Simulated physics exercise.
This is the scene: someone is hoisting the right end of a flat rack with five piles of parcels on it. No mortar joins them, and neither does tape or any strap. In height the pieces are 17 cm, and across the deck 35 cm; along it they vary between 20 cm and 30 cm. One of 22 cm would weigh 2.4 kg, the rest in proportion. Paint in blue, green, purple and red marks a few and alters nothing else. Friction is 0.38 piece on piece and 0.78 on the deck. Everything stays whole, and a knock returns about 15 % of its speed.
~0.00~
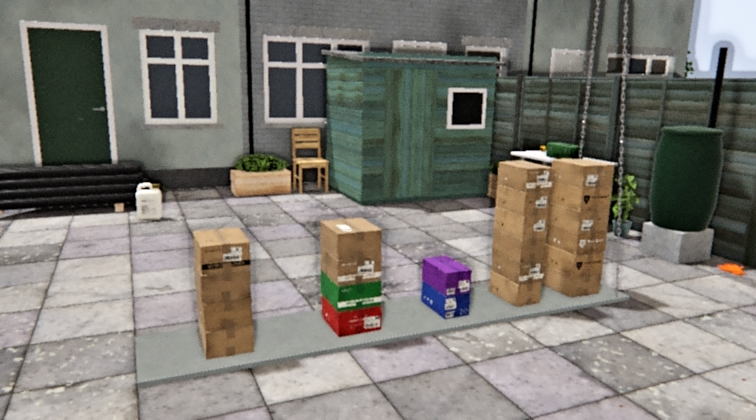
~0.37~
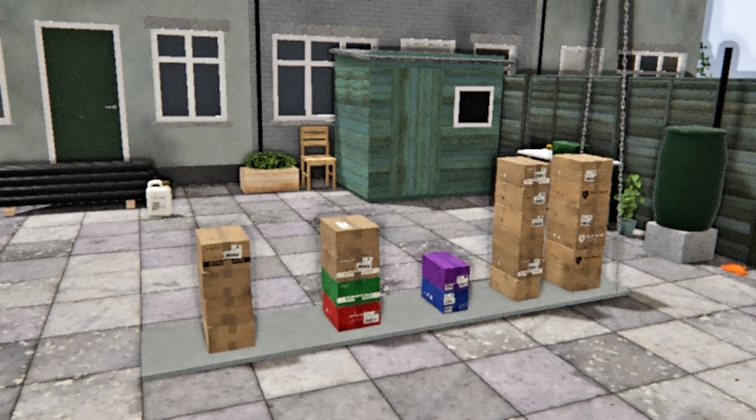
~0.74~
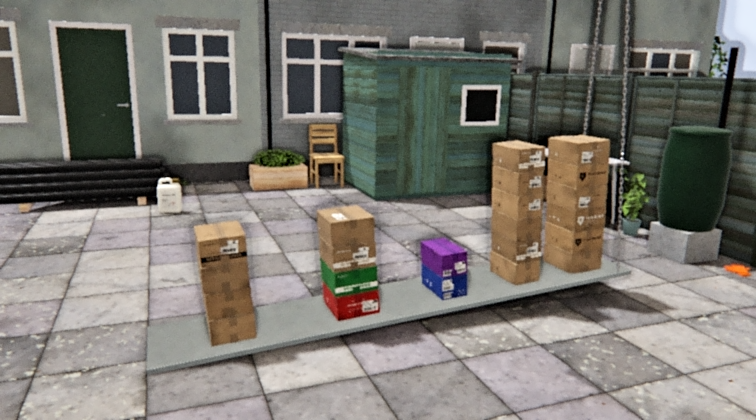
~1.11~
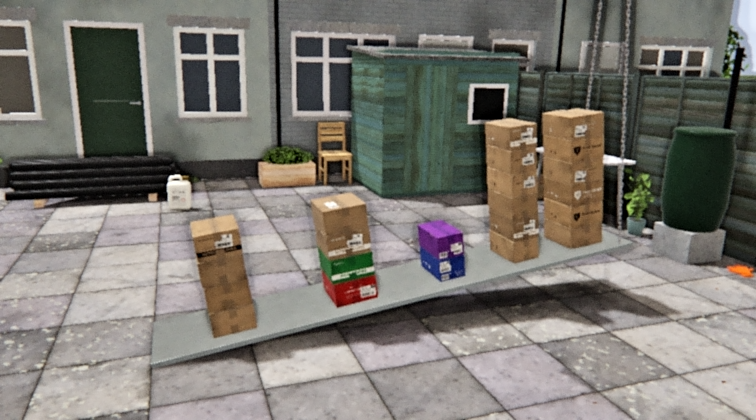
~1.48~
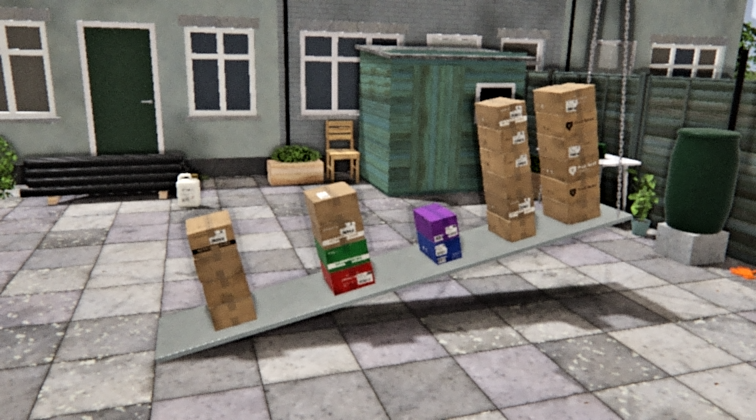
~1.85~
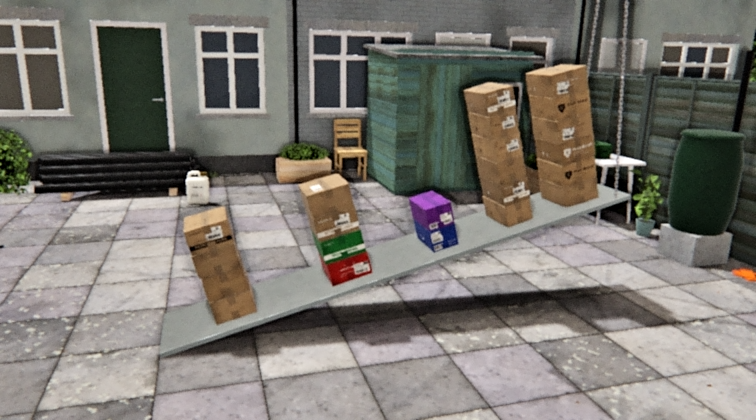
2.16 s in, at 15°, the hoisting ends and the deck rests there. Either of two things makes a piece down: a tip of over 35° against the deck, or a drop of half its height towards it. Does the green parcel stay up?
No.
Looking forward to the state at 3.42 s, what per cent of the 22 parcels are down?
75 per cent.
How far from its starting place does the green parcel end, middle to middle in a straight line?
Close to 55 cm, in a straight line.
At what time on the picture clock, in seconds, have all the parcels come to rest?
At roughly 4.5 seconds.
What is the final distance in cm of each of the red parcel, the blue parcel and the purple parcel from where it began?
I'd estimate red at 40 cm, blue at 50 cm and purple at 50 cm.
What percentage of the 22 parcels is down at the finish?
Close to 85 per cent of them.
After 2.64 s, slope 15°; 6 of the 22 parcels down; green parcel unmoved; purple parcel shifted 8 cm.
After 3.42 s, slope 15°; 16 of the 22 parcels down; green parcel leaning 41°, 9 cm lower; purple parcel on its side.
At rest (4.8 s), slope 15°; 19 of the 22 parcels down; green parcel on its side; purple parcel on its side; blue parcel unmoved. As the last picture would show them, middles, green parcel near (276, 271), purple parcel near (393, 240).
